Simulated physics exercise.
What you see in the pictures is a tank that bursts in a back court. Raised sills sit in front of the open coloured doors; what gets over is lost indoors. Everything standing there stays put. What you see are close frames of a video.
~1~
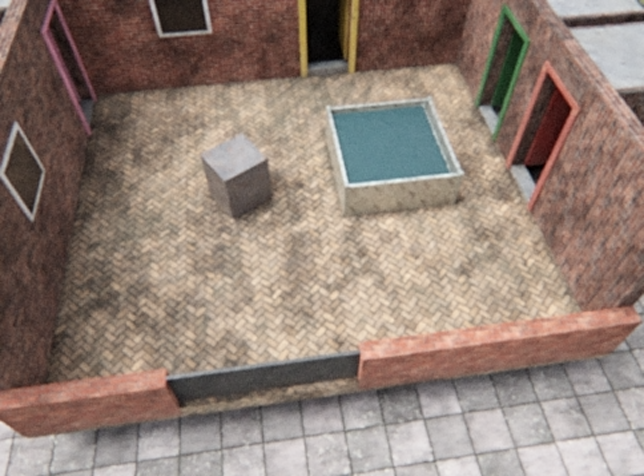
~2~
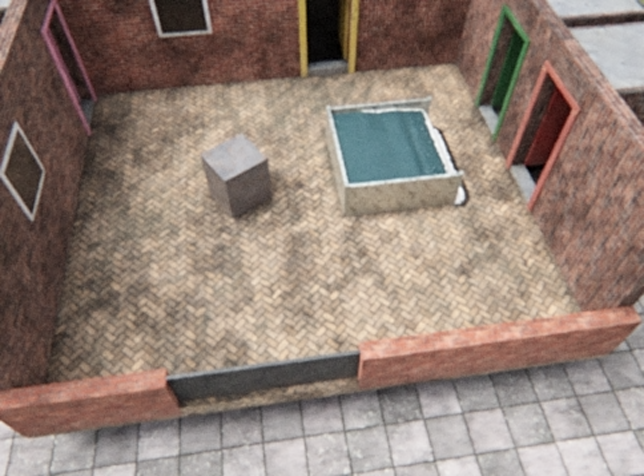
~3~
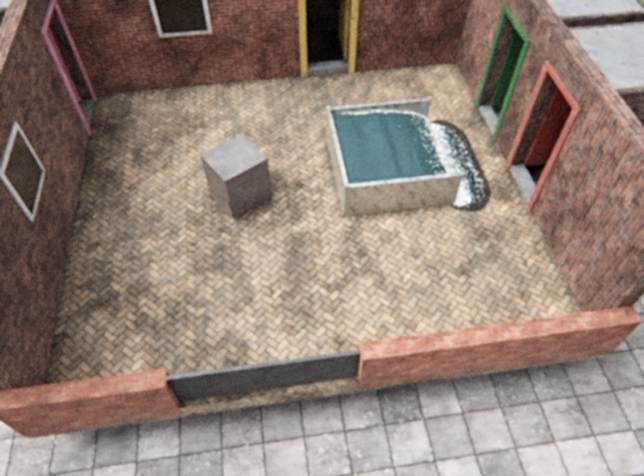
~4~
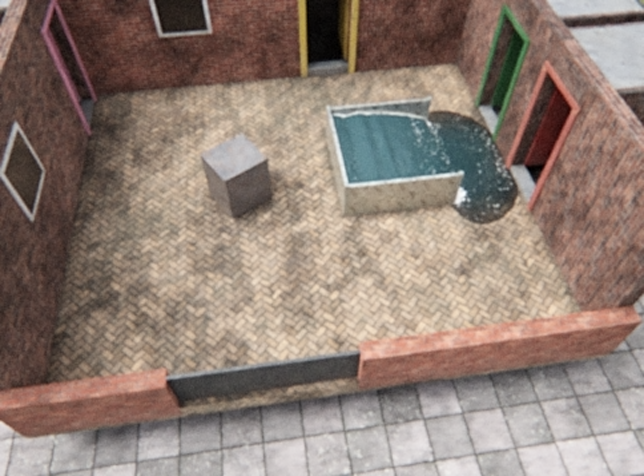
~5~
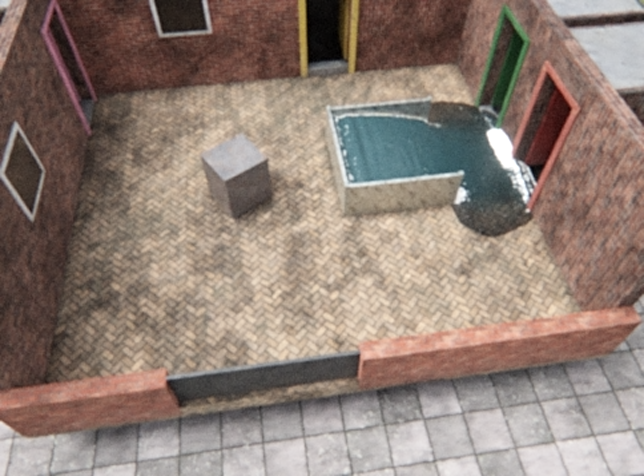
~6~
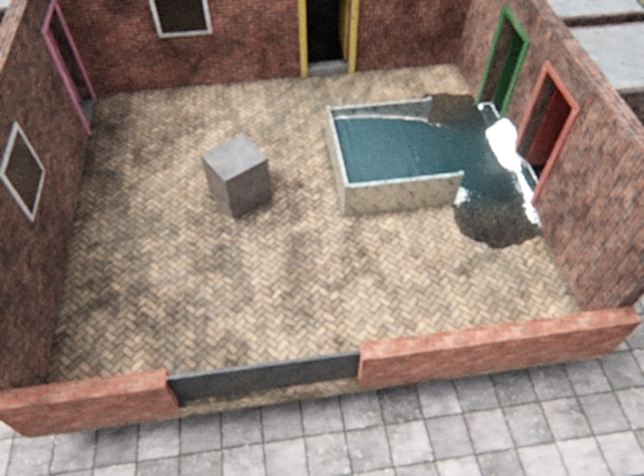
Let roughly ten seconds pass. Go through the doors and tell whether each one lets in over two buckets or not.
The yellow door copes honestly. The red door gets overwhelmed honestly. The pink door copes honestly. The green door gets overwhelmed honestly.
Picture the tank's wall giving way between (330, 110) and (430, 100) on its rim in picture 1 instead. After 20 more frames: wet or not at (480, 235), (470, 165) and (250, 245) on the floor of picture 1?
Going in your order, I'd say drenched, then drenched, then still bare.
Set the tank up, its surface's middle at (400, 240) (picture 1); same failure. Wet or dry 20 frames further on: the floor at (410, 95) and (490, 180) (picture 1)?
The first spot is inundated, the second inundated.
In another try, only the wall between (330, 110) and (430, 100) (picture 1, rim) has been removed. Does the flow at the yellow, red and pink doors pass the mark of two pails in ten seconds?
Result - yellow: Above the limit; red: Below the limit; pink: Above the limit.
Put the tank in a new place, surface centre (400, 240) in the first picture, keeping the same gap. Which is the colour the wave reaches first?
That would be the red one.
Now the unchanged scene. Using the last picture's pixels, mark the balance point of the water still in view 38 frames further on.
I'd place it roughly at (388, 189).
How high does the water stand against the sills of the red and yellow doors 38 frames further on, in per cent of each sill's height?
Readings, in sequence: 70 percent and 20 percent.
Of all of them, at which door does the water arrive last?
Answer - the pink door.
A moment on, water covers 10 % of the floor; the yellow door not reached, the red door far over two buckets in, the pink door not reached, the green door far over two buckets in.
Next, water covers 15 % of the floor; the yellow door not reached, the red door far over two buckets in, the pink door not reached, the green door far over two buckets in.
Then, water covers 30 % of the floor; the yellow door wet at the sill, nothing in, the red door far over two buckets in, the pink door not reached, the green door far over two buckets in.
Later, water covers 70 % of the floor; the yellow door wet at the sill, nothing in, the red door far over two buckets in, the pink door not reached, the green door far over two buckets in.
In the end, water covers 95 % of the floor; the yellow door wet at the sill, nothing in, the red door far over two buckets in, the pink door wet at the sill, nothing in, the green door far over two buckets in.
